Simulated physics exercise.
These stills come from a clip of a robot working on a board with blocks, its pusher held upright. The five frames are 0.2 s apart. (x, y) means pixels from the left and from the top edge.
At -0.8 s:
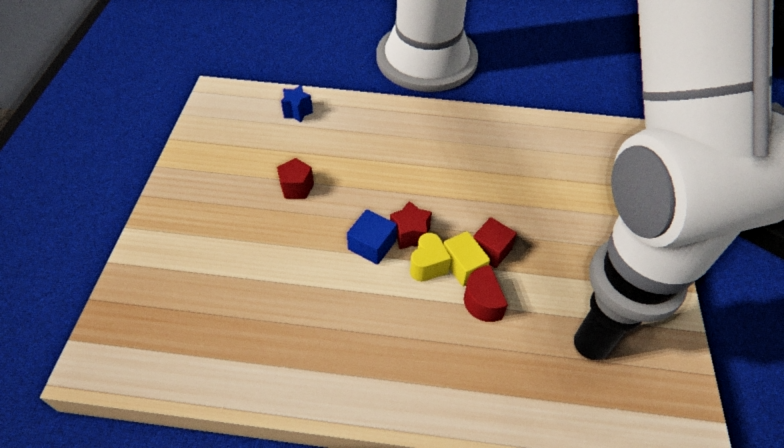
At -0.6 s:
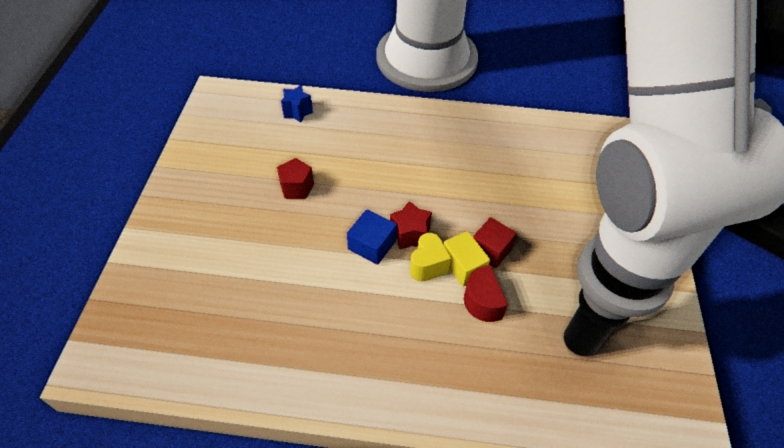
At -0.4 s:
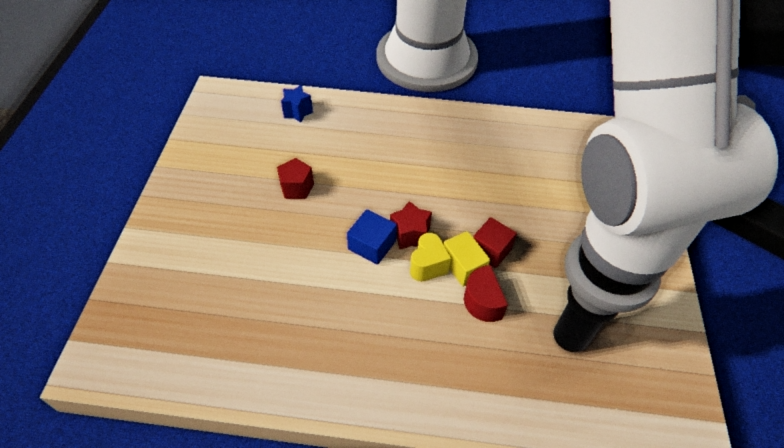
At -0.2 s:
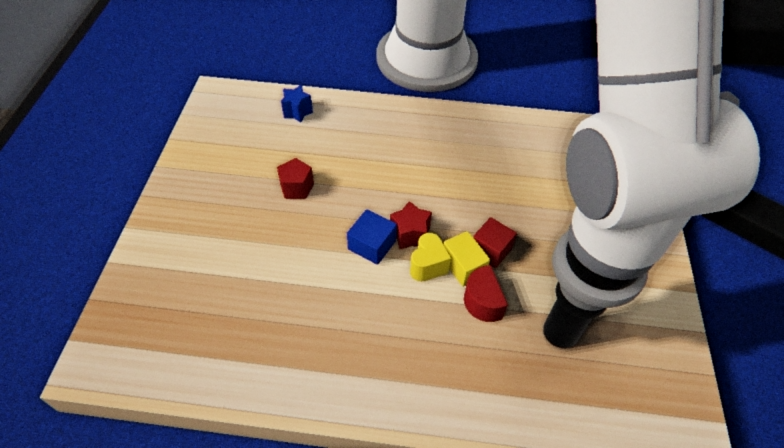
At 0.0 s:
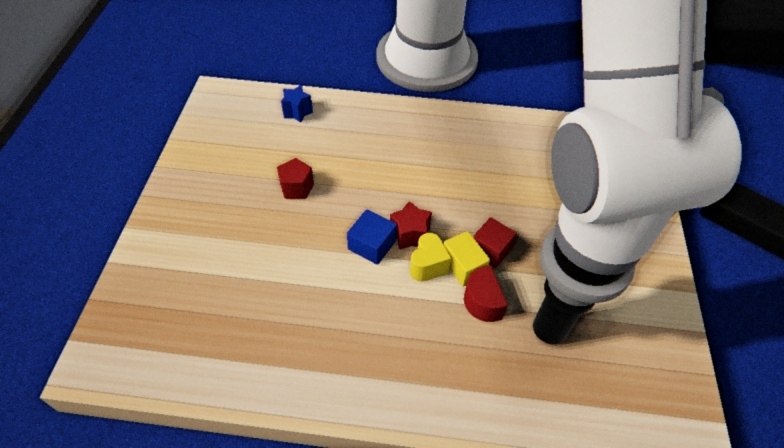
A white robot arm with a black tip moved slowly left across the right side of a wooden board, nearing a cluster of red, yellow and blue blocks, while all the blocks stayed still.
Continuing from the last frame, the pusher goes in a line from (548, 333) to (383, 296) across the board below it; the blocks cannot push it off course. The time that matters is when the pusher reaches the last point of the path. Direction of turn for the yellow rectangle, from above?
Spin direction: Clockwise.
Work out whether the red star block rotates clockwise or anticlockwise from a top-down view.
The turn is anti-clockwise.
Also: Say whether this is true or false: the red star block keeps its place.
The statement is incorrect.
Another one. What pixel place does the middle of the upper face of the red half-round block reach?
I think it will end close to (417, 260).
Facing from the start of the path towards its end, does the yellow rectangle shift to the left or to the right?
Right side.
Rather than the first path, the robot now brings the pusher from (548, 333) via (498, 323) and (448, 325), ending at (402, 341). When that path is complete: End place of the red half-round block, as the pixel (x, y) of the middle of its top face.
At (451, 280).
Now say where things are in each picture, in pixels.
In the first picture, pusher's lower end (591, 344); red star block (412, 218); yellow heart (430, 250); yellow rectangle (467, 250); red half-round block (486, 287).
In the second picture, pusher (581, 340); blocks still.
In the third picture, pusher (571, 336); blocks still.
In the fourth picture, pusher (561, 332); blocks still.
In the fifth picture, pusher (550, 329); red star block (412, 218); yellow heart (430, 250); yellow rectangle (467, 250); red half-round block (486, 287).
The first path, step by step. One third of the way, pusher (493, 316); yellow rectangle (462, 243); red half-round block (467, 281), turned 30° clockwise.
Two thirds of the way, pusher (437, 303); red star block (409, 212), turned 20° anticlockwise; yellow heart (426, 238), turned 15° clockwise; yellow rectangle (460, 239), turned 20° clockwise; red half-round block (428, 266), turned 100° clockwise.
At the end, pusher (383, 291); red star block (410, 209), turned 30° anticlockwise; yellow heart (424, 233), turned 30° clockwise; yellow rectangle (460, 239), turned 20° clockwise; red half-round block (417, 260), turned 120° clockwise.
